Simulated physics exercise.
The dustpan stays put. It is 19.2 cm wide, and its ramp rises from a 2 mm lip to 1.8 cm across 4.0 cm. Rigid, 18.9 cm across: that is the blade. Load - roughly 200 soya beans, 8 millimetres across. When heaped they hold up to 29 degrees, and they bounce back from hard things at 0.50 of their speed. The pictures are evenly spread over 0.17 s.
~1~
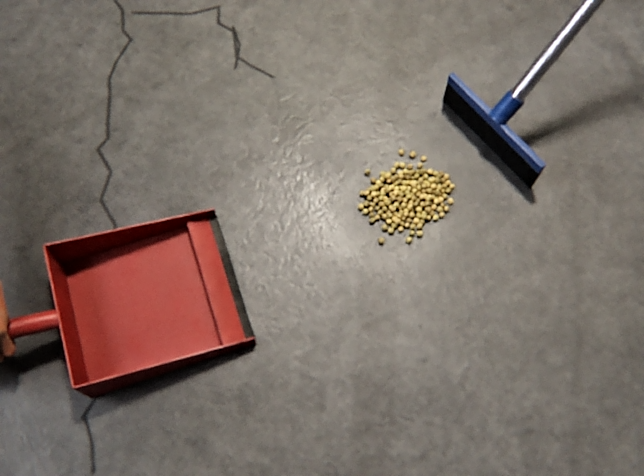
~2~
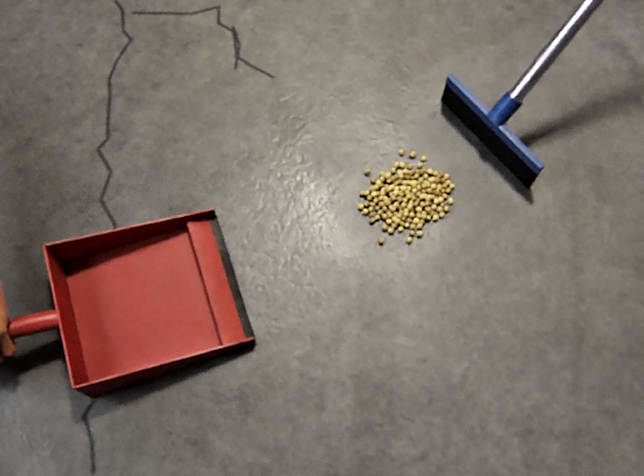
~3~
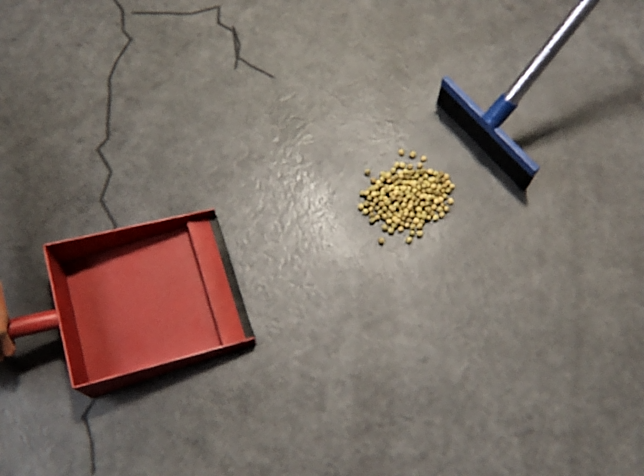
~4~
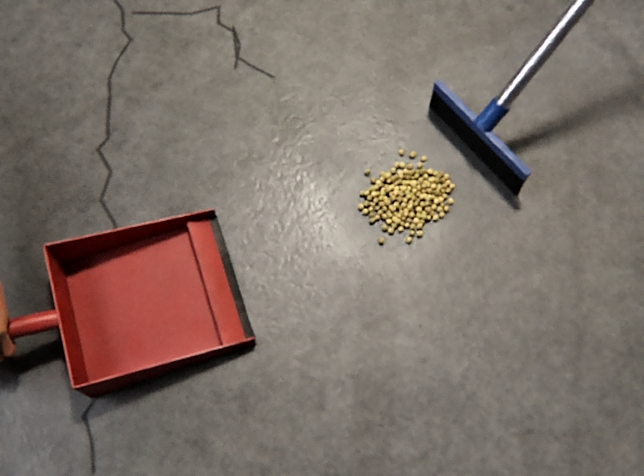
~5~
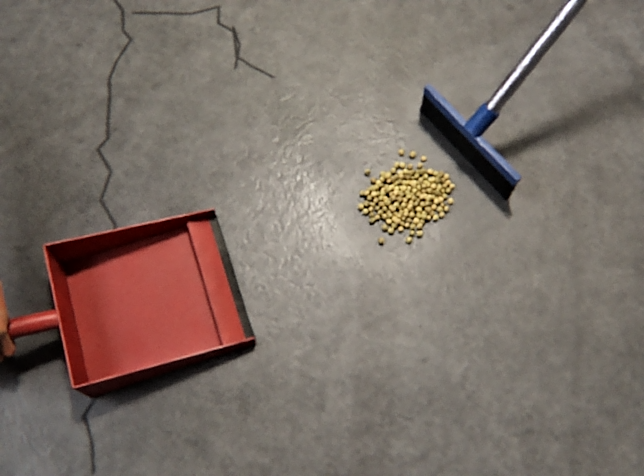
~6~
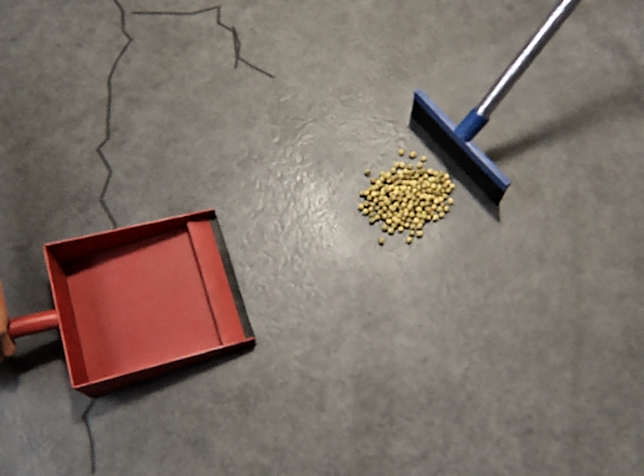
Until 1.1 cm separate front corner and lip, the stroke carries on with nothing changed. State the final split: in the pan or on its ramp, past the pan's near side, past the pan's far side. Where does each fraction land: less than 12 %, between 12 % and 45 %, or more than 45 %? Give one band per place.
Pan, less than 12 %; near side, between 12 % and 45 %; far side, less than 12 %.
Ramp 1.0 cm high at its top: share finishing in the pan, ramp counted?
Then about 5 per cent.
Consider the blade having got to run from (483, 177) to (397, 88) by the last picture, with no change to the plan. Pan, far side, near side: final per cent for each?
Split: Pan = 0, far = 15, near = 5.
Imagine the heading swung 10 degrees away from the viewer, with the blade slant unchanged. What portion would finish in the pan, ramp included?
Pan plus ramp: Some 0 %.
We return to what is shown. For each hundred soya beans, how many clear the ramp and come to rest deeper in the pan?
Around 0 percent.
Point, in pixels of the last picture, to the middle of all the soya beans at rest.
Centre at rest, approx.: (252, 288) px.
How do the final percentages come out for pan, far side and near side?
Pan 5, near side 15, far side 5.
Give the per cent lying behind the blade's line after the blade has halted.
Around 15 in a hundred.
Then, 0.31 s after the last picture, middle of the blade 20 cm from the lip; 0 % over the lip, far side 5 %, near side 0 %.
Then, 0.52 s after the last picture, middle of the blade 10 cm from the lip; 0 % over the lip, far side 5 %, near side 5 %.
Then, 0.83 s after the last picture, middle of the blade 4 cm from the lip; 5 % over the lip, far side 5 %, near side 15 %.
In the end, pan 5 %, near side 15 %, far side 5 %, in front of the lip or behind the blade 75 %.
